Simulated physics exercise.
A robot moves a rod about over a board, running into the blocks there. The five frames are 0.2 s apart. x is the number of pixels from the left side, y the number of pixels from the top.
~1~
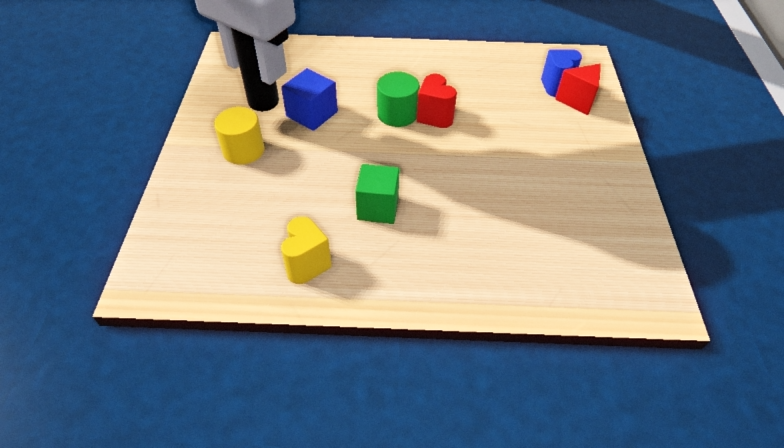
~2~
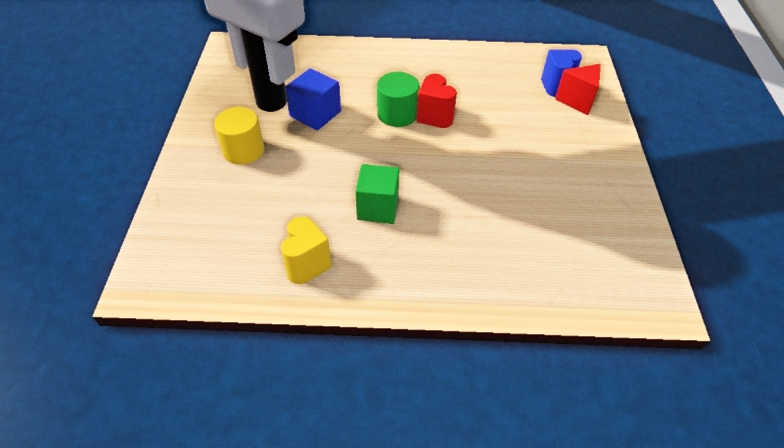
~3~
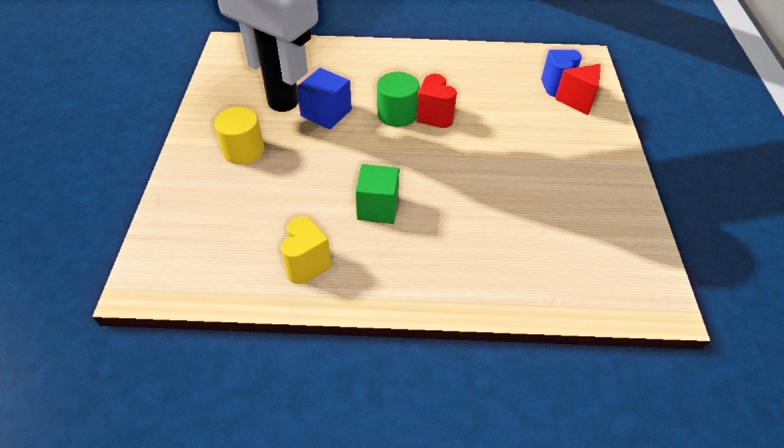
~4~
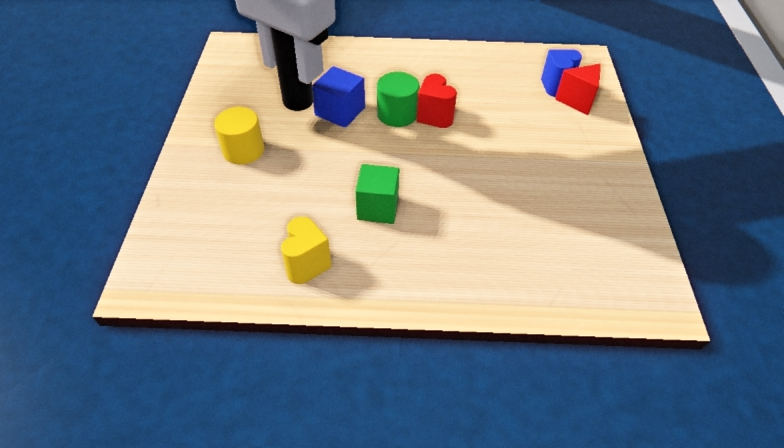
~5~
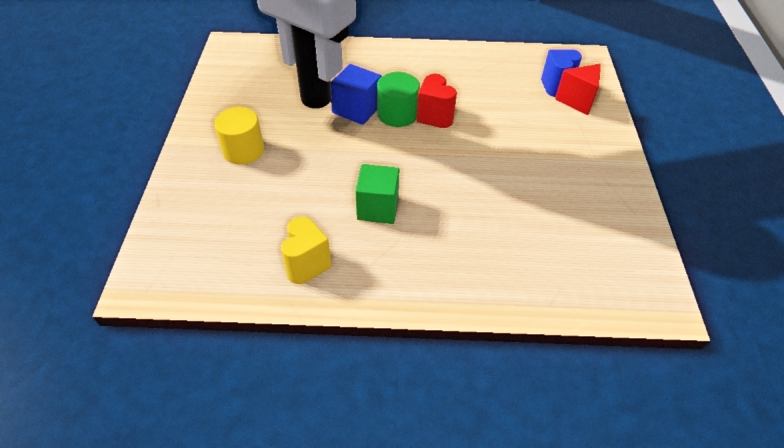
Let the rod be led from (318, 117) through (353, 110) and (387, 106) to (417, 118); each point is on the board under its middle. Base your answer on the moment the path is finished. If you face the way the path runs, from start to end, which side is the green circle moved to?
It goes toward the left-hand side.
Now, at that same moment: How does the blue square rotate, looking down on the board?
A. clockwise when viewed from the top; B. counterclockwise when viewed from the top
B.
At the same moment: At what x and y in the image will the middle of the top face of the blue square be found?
It will likely be found at (413, 57).
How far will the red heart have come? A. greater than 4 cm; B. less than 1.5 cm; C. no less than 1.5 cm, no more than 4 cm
I choose C.
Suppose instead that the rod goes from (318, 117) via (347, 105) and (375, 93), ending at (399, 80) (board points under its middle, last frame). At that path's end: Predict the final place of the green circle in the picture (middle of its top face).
Its top middle will sit at (434, 79).
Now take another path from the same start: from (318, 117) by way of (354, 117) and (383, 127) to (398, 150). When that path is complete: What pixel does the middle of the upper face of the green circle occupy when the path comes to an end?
The middle of its upper face should be somewhere near (436, 72).
On the path given first. One third of the way, rod at (352, 93); blue square at (387, 66), turned 20° anticlockwise; green circle at (426, 78); red heart at (458, 92).
Two thirds of the way, rod at (387, 90); blue square at (409, 57), turned 55° anticlockwise; green circle at (450, 71); red heart at (467, 93), turned 30° clockwise.
At the end, rod at (418, 102); yellow circle unmoved; blue square at (413, 57), turned 75° anticlockwise; green circle at (450, 71); red heart at (467, 93), turned 30° clockwise.
